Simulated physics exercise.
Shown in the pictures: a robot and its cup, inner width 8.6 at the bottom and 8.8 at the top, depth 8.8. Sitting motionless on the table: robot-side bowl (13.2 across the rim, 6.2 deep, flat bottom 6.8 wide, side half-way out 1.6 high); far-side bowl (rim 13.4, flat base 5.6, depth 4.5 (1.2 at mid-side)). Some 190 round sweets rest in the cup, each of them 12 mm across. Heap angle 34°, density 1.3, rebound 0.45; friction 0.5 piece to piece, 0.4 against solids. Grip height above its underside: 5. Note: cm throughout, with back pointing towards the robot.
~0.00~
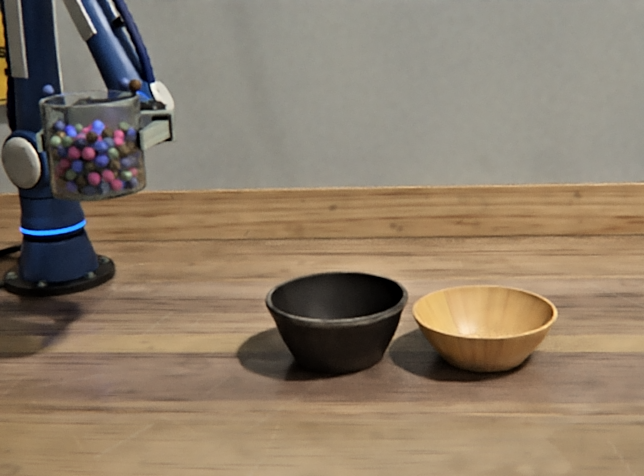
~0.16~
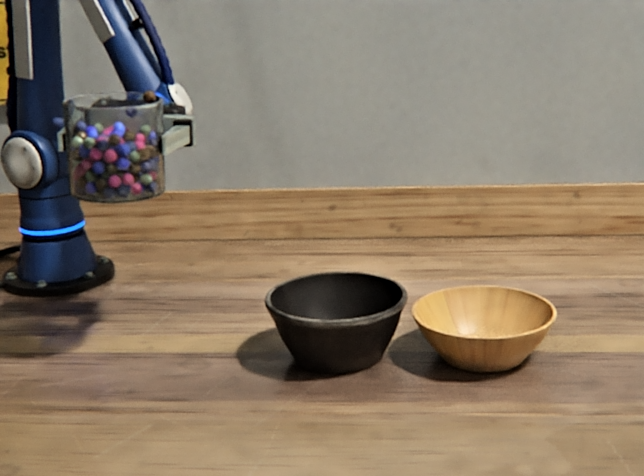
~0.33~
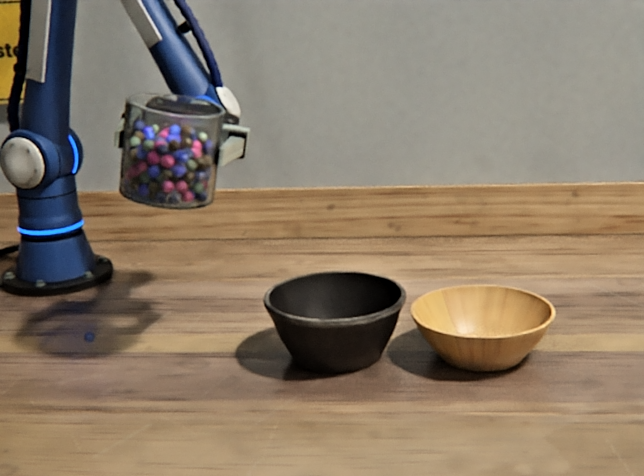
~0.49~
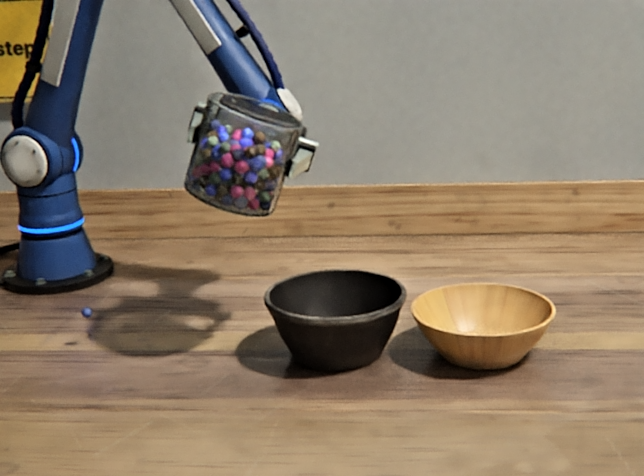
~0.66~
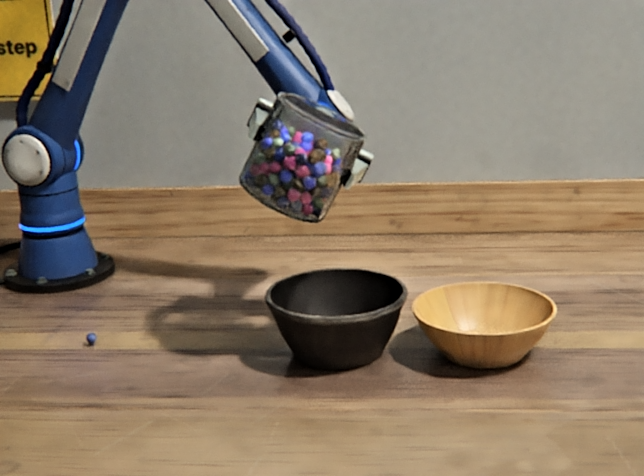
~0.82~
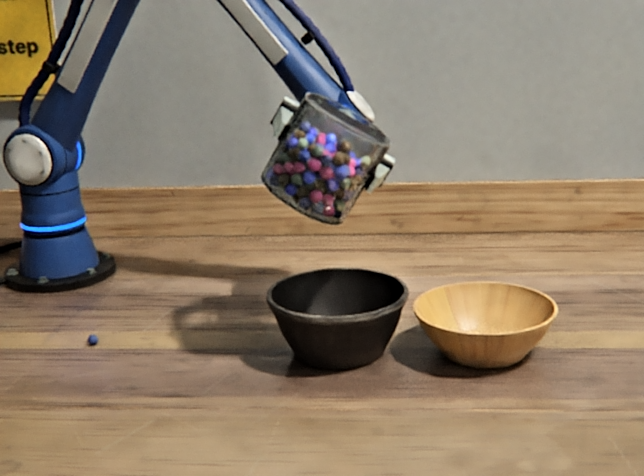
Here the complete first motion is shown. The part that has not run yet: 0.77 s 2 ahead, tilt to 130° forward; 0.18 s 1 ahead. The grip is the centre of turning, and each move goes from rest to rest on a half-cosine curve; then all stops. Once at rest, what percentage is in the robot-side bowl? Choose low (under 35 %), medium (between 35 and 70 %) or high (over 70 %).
Low.
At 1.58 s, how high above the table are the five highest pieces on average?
About 18 cm.
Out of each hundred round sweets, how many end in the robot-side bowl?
25 %, roughly.
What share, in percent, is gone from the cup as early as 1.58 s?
Roughly 60 per cent by then.
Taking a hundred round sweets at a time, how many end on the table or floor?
About 15 %.
By 1.20 s, tilted 80° forward, highest piece 24 above the table; 186 in the cup, 1 on the table or floor.
By 1.58 s, tilted 130° forward, highest piece 19 above the table; 76 in the cup, 55 in the far-side bowl, 35 in the robot-side bowl, 6 on the table or floor, 15 in flight or on a rim.
By 1.97 s, tilted 130° forward, highest piece 5 above the table; 118 in the far-side bowl, 43 in the robot-side bowl, 25 on the table or floor, 1 in flight or on a rim.
By 3.02 s, tilted 130° forward, highest piece 4 above the table; 118 in the far-side bowl, 43 in the robot-side bowl, 26 on the table or floor.
Final count, 118 in the far-side bowl, 43 in the robot-side bowl, 26 on the table or floor. That is 23 % in the robot-side bowl.
